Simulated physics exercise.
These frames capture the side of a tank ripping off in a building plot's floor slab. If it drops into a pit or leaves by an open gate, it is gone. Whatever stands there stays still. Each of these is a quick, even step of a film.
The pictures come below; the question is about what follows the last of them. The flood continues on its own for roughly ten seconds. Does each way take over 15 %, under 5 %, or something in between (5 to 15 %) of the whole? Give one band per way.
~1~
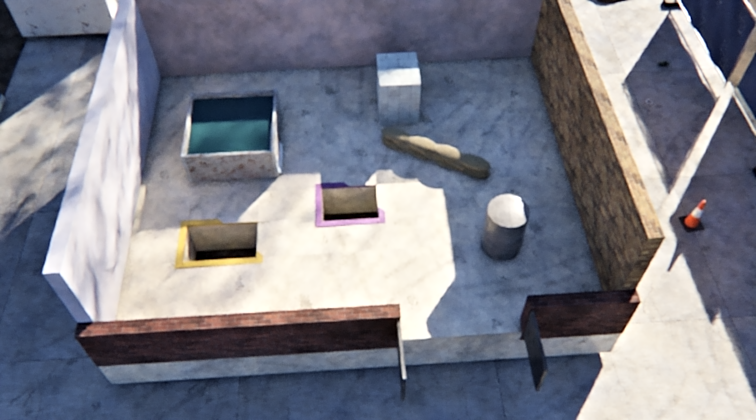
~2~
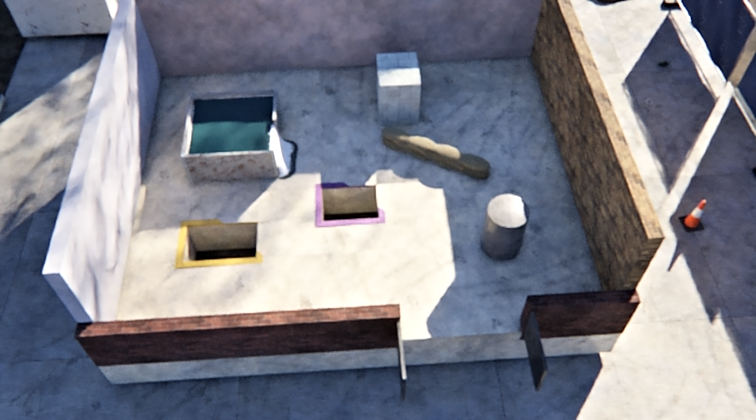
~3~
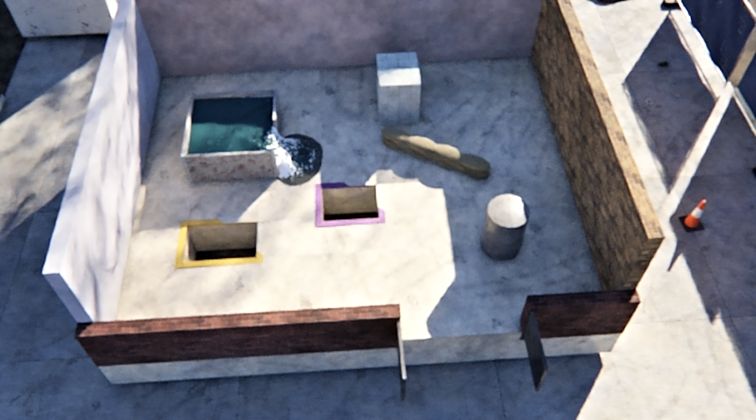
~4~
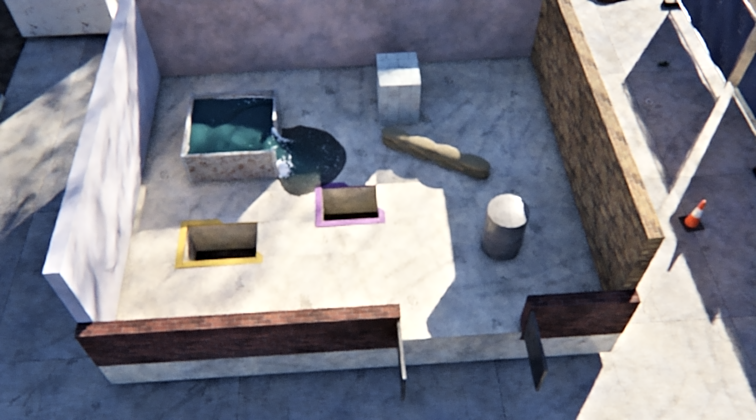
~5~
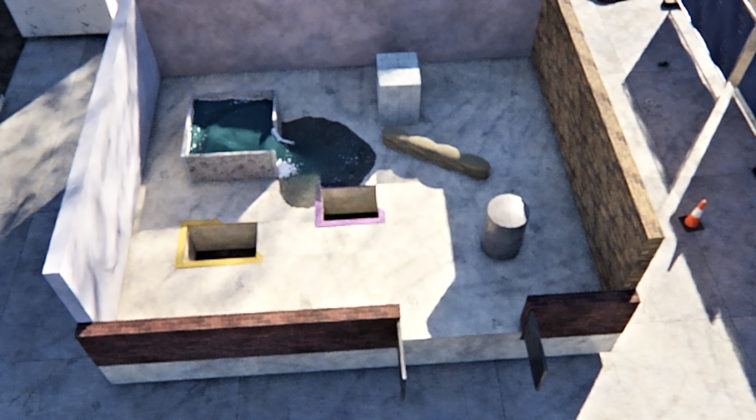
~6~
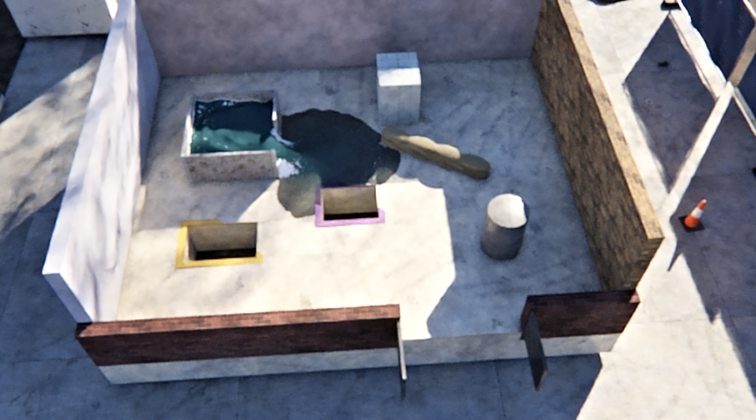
As I see it, the gate will receive a cut lying in the five-to-fifteen per cent band, the purple pit will receive a cut exceeding fifteen per cent, the yellow pit will receive a cut falling short of five per cent.
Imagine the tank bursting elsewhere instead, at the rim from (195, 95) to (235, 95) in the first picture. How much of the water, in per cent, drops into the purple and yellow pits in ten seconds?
Purple 8 %, yellow 8 %.
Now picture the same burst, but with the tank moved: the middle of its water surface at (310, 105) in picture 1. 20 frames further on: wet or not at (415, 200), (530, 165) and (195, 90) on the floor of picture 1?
Looking at all three, I'd call them swamped, swamped, bone dry.
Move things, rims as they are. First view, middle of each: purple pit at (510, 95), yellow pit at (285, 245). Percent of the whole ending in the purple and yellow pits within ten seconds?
Log, per cent - purple: 4, yellow: 2.
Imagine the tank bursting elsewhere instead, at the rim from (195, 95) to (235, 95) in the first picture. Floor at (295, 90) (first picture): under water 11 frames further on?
Bottom line - sodden.
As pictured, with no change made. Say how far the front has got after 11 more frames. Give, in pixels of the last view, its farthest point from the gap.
Roughly (556, 218).
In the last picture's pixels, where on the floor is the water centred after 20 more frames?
Close to (341, 157).
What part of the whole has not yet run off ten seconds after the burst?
I'd put it at about 66 per cent.
A moment on, water covers 15 % of the floor; the gate 0 %, the purple pit 6 %, the yellow pit 0 %.
Next, water covers 20 % of the floor; the gate 0 %, the purple pit 11 %, the yellow pit 0 %.
Then, water covers 35 % of the floor; the gate 0 %, the purple pit 16 %, the yellow pit 0 %.
Later, water covers 45 % of the floor; the gate 2 %, the purple pit 22 %, the yellow pit 0 %.
In the end, water covers 65 % of the floor; the gate 8 %, the purple pit 26 %, the yellow pit 0 %.
